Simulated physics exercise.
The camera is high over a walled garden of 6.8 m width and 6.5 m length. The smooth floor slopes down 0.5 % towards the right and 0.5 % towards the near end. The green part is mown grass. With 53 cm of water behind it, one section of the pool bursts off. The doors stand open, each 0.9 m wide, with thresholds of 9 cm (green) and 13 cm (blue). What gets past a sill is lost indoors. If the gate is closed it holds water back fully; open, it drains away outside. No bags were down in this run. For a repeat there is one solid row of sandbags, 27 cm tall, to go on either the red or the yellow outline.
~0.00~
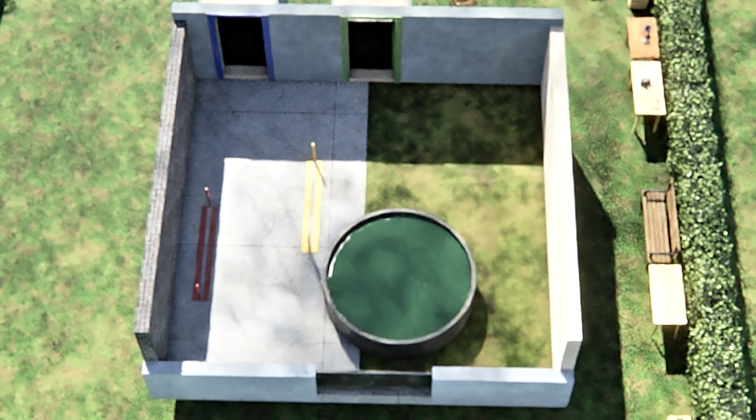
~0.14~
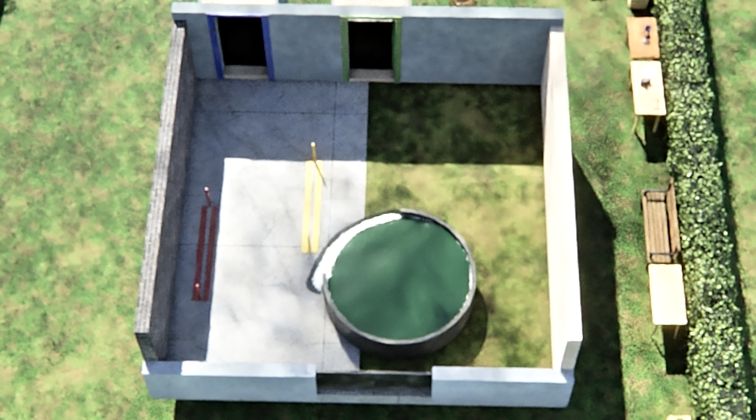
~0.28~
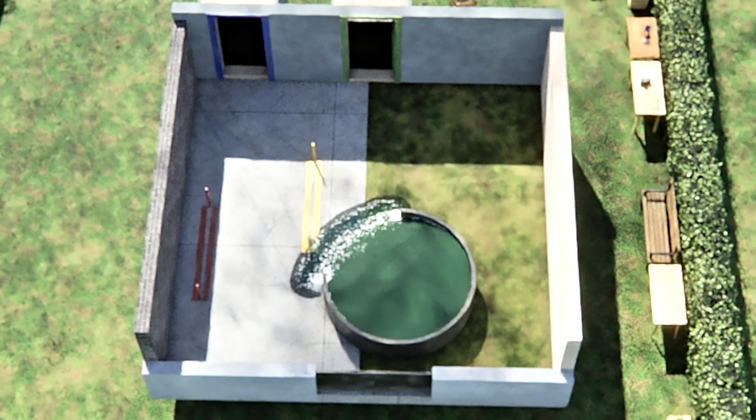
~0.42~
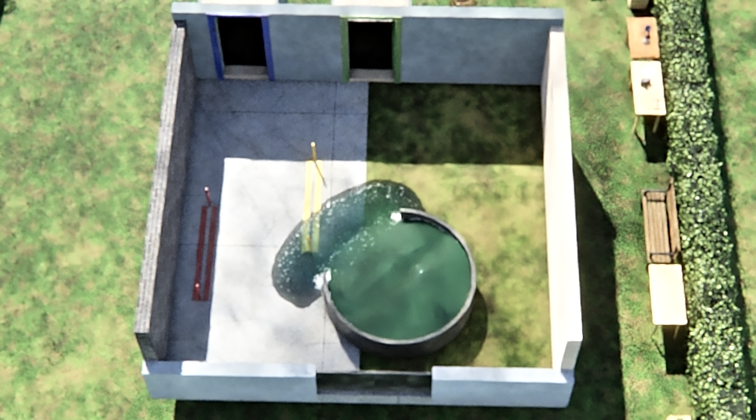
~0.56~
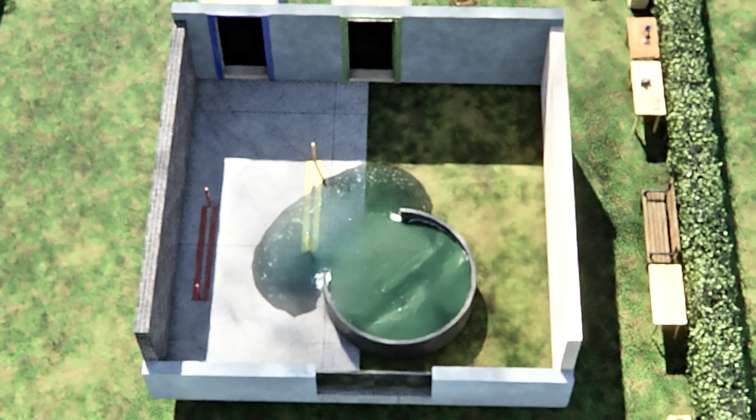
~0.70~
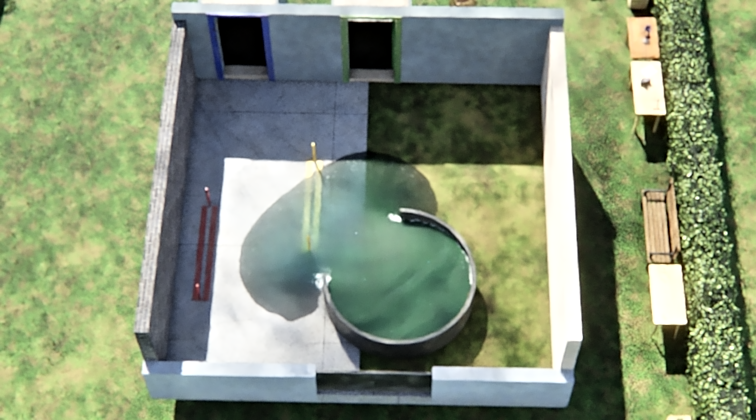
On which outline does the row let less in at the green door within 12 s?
Choose red.
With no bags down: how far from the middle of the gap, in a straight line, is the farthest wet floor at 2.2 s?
Roughly 4.4 m.
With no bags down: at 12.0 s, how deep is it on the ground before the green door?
Roughly 4.5 cm deep.
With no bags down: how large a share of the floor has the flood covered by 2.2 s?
Some 50 per cent of it.
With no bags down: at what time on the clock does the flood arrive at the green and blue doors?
Arrival: Green 2.2 s, blue 2.0 s.
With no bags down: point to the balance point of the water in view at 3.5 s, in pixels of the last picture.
Near (310, 203).
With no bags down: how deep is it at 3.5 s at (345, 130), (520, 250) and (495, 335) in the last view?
About 4, 0 and 0 cm.
After 1.4 s water covers 35 % of the floor and is deepest (23 cm) near (345, 239) in the run without bags; in at the green door, 0 L with no bags, 0 L with the row on red, 0 L on yellow.
After 2.2 s water covers 50 % of the floor and is deepest (22 cm) near (193, 211) in the run without bags; in at the green door, 0 L with no bags, 0 L with the row on red, 16 L on yellow.
After 3.5 s water covers 60 % of the floor and is deepest (30 cm) near (212, 116) in the run without bags; in at the green door, 2 L with no bags, 3 L with the row on red, 126 L on yellow.
After 7.0 s water covers 85 % of the floor and is deepest (12 cm) near (326, 222) in the run without bags; in at the green door, 6 L with no bags, 8 L with the row on red, 182 L on yellow.
After 12.0 s water covers 100 % of the floor and is deepest (13 cm) near (534, 386) in the run without bags; in at the green door, 6 L with no bags, 8 L with the row on red, 185 L on yellow.
